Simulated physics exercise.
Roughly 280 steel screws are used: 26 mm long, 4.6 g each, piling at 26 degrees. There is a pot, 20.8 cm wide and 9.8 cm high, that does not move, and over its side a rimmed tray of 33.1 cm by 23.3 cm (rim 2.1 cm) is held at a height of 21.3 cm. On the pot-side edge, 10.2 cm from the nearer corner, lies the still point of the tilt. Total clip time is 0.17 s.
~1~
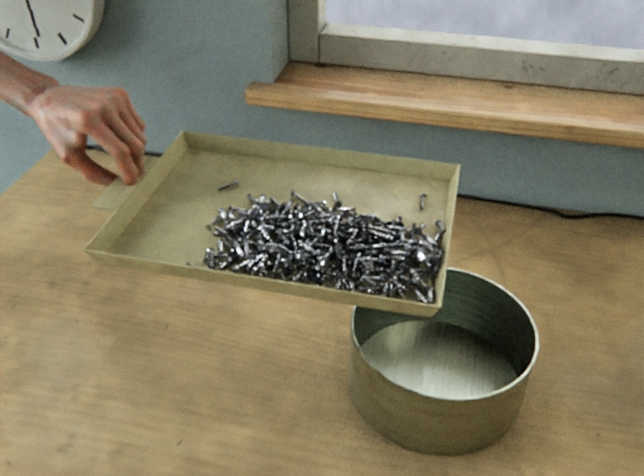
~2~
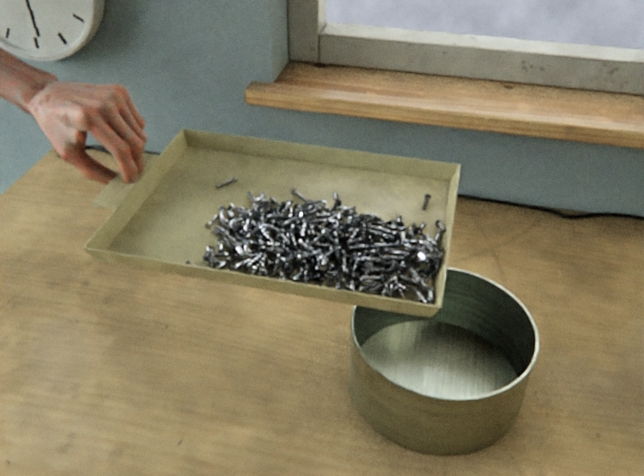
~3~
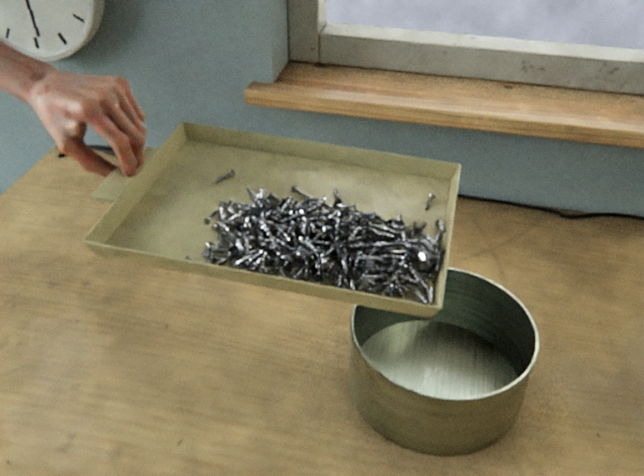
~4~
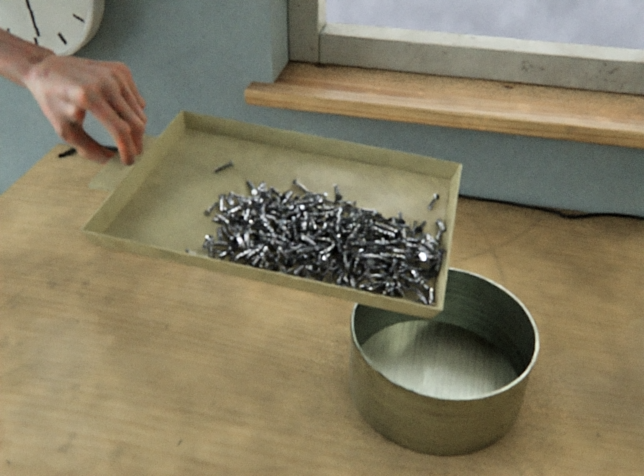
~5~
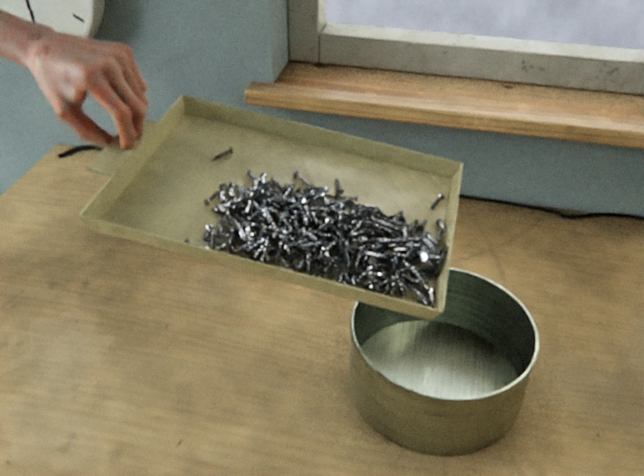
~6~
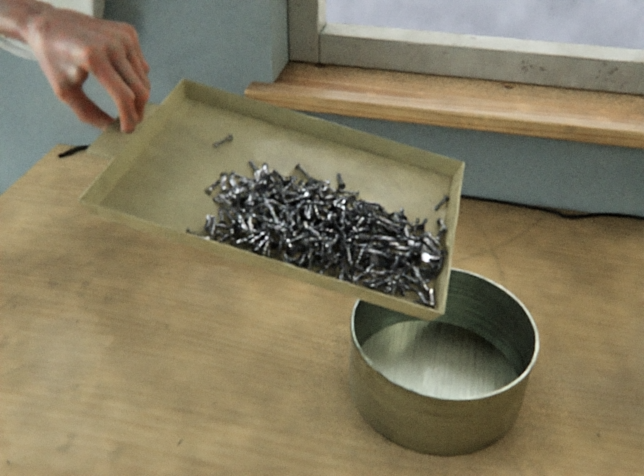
At first, a hand at the left grips a shallow rimmed tray holding a heap of shiny screws, nearly level above a wooden table and partly over a round metal pot. The hand then gradually raises the left end, tilting the tray down toward the right, while the heap stays largely in place.
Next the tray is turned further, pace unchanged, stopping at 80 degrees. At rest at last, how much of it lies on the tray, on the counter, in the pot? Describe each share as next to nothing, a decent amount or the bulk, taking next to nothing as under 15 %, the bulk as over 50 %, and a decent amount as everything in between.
Result: Tray: Scant; counter: A medium portion; pot: Above half.
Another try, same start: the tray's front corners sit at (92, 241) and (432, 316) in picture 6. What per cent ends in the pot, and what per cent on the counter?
The pot gets 30 and the counter 70.
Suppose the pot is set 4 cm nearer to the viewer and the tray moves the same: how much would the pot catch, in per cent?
About 90 %.
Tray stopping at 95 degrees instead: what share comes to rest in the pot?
In that case some 60 per cent.
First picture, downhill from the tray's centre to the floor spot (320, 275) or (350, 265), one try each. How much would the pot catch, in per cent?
That would be close to 35 per cent and then close to 35 per cent.
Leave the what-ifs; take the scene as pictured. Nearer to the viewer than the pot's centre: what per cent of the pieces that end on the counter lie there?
Roughly 100 percent of the spill.
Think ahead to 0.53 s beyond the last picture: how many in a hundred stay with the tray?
It's roughly 90 percent.
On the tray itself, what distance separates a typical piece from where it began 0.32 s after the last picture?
It has moved some 4 cm from its start.
Then, 0.32 s after the last picture, tilt 46 degrees; the tray holds 100 %, the pot 0 %.
Then, 0.53 s after the last picture, tilt 68 degrees; the tray holds 90 %, the pot 0 %.
Then, 0.85 s after the last picture, tilt 80 degrees; the tray holds 5 %, the pot 55 %.
In the end, tray 0 %, counter 35 %, pot 65 %.
